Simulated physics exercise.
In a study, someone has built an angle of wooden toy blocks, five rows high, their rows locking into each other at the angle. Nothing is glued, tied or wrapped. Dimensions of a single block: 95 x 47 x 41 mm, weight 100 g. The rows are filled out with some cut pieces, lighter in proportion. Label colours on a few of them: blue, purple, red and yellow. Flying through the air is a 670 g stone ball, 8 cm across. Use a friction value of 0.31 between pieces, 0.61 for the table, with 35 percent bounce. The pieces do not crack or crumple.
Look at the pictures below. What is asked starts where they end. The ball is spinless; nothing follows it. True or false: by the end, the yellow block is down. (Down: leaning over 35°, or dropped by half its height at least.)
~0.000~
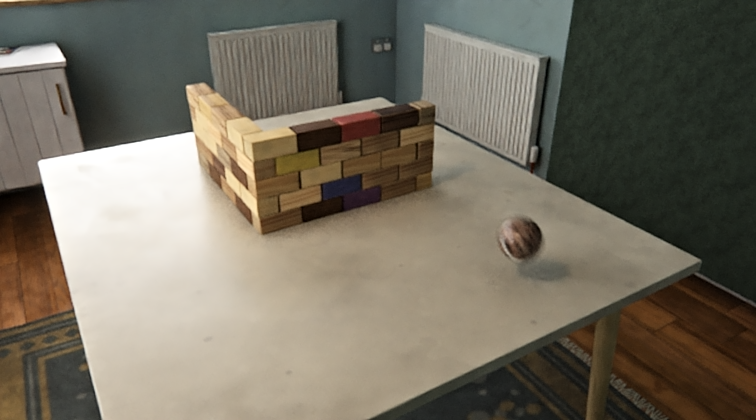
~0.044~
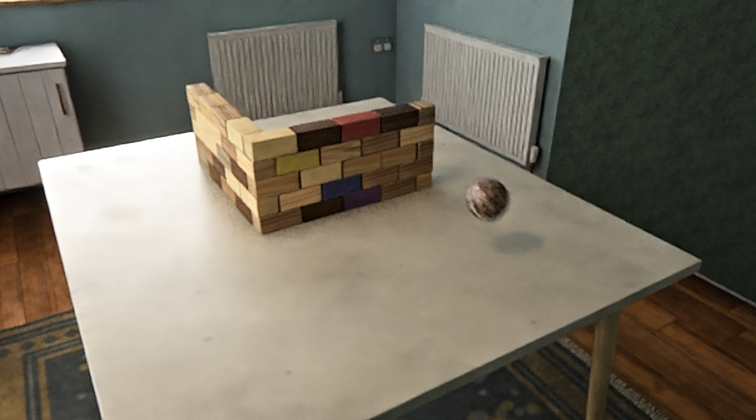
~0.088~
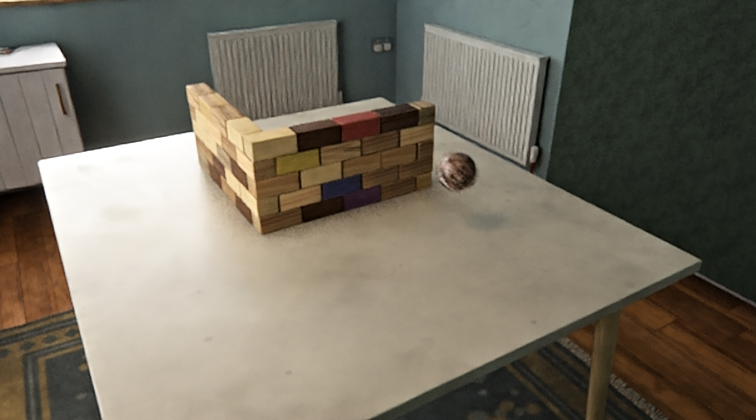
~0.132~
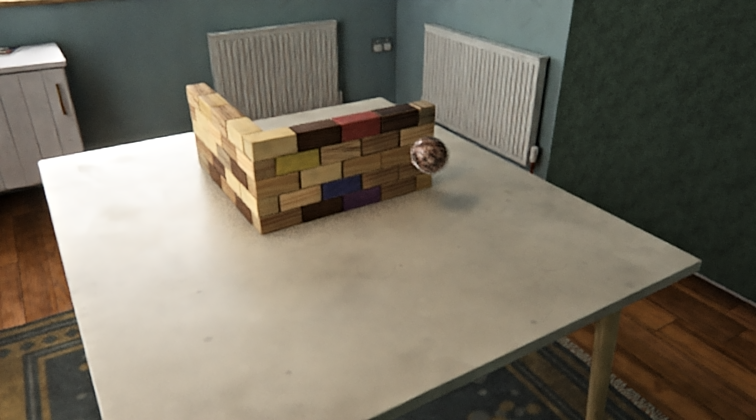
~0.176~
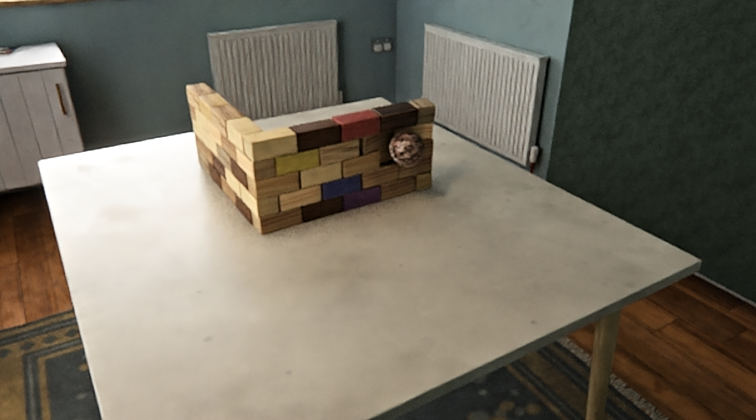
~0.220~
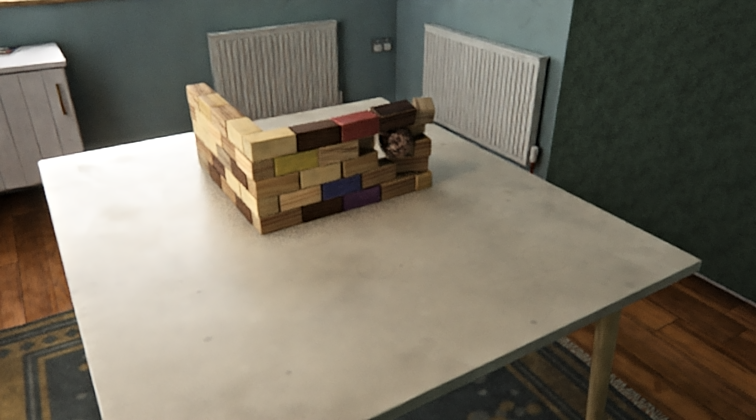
False; the yellow block holds its place.
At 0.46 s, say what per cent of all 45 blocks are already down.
15 per cent.
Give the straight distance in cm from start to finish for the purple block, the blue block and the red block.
Shift in cm - purple: 0; blue: 0; red: 32.
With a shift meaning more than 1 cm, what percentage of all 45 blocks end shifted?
I get 20 %.
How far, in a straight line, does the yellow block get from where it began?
Some 0 centimetres.
After 0.30 s, ball still moving; 5 of the 45 blocks down; yellow block unmoved; red block 7° from how it stood.
After 0.46 s, ball still moving; 7 of the 45 blocks down; yellow block 4 mm from its place; red block 55° from how it stood.
After 0.92 s, ball still moving; 8 of the 45 blocks down; yellow block 5 mm from its place; red block 37° from how it stood, 34 mm lower.
In the end (1.7 s), ball rolling away; 8 of the 45 blocks down; yellow block 5 mm from its place; red block 16 cm lower; purple block unmoved. From the last view, middles, yellow block near (292, 159), red block near (475, 207).
